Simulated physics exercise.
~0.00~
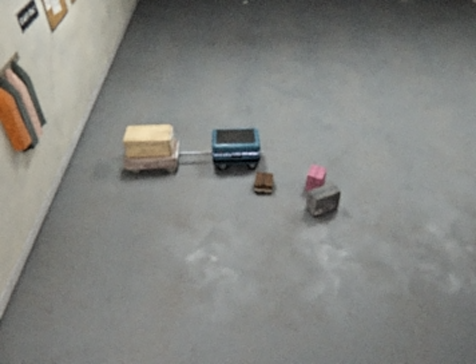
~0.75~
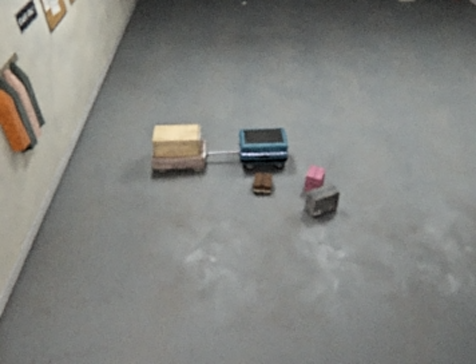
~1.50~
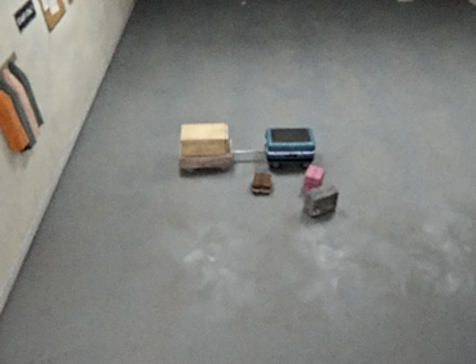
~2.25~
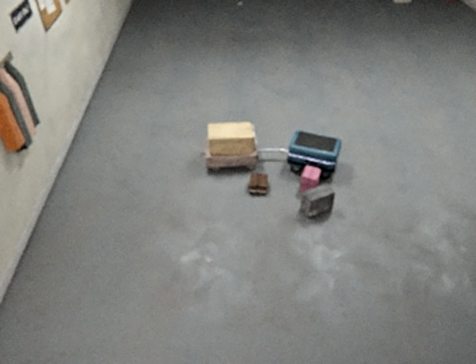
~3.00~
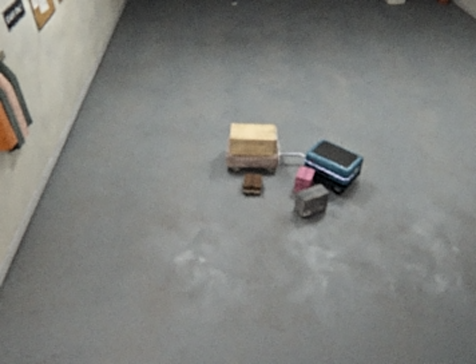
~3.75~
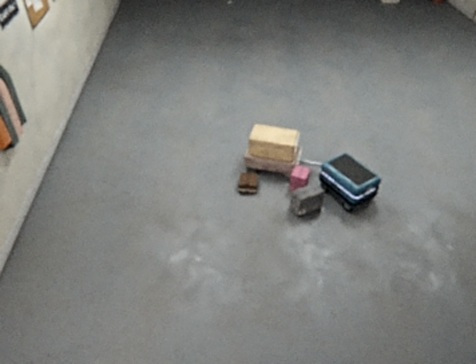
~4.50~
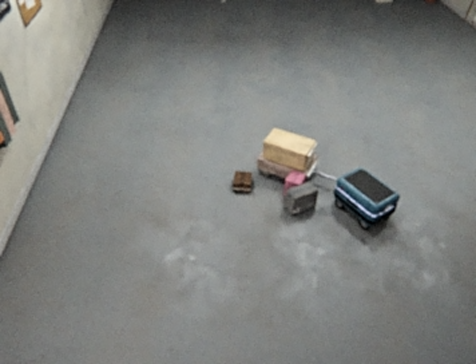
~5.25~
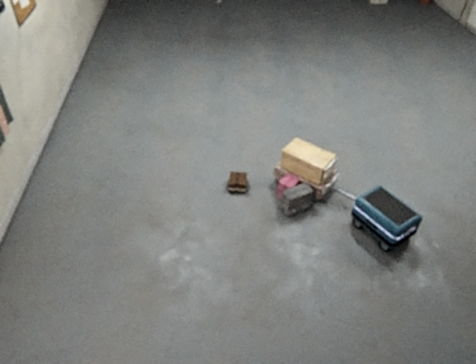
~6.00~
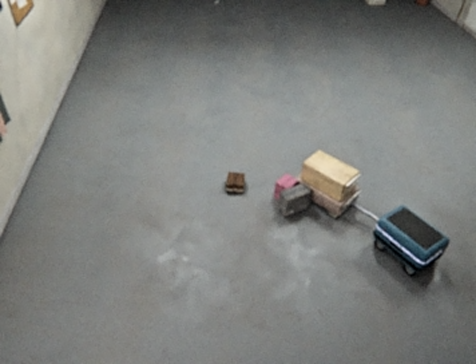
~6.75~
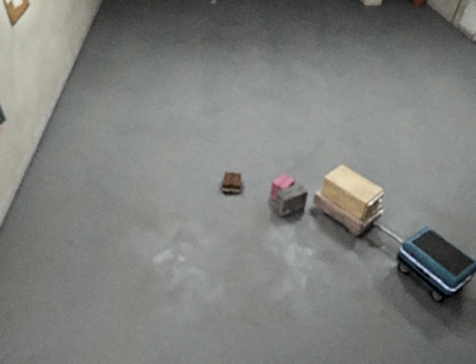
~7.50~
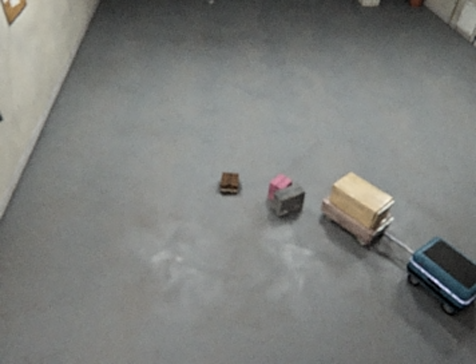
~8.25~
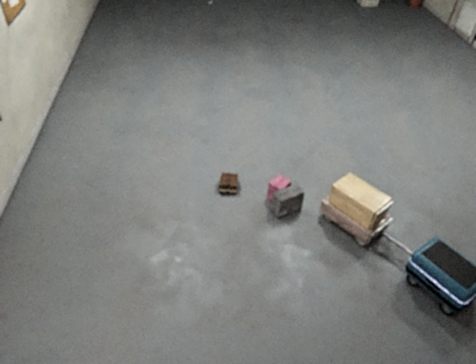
A small blue tug pulled a cart carrying a tan box to the right, then curved toward the viewer past three small items, the cart nudging the pink box slightly closer before both vehicles stopped at lower right, the pink box still upright.
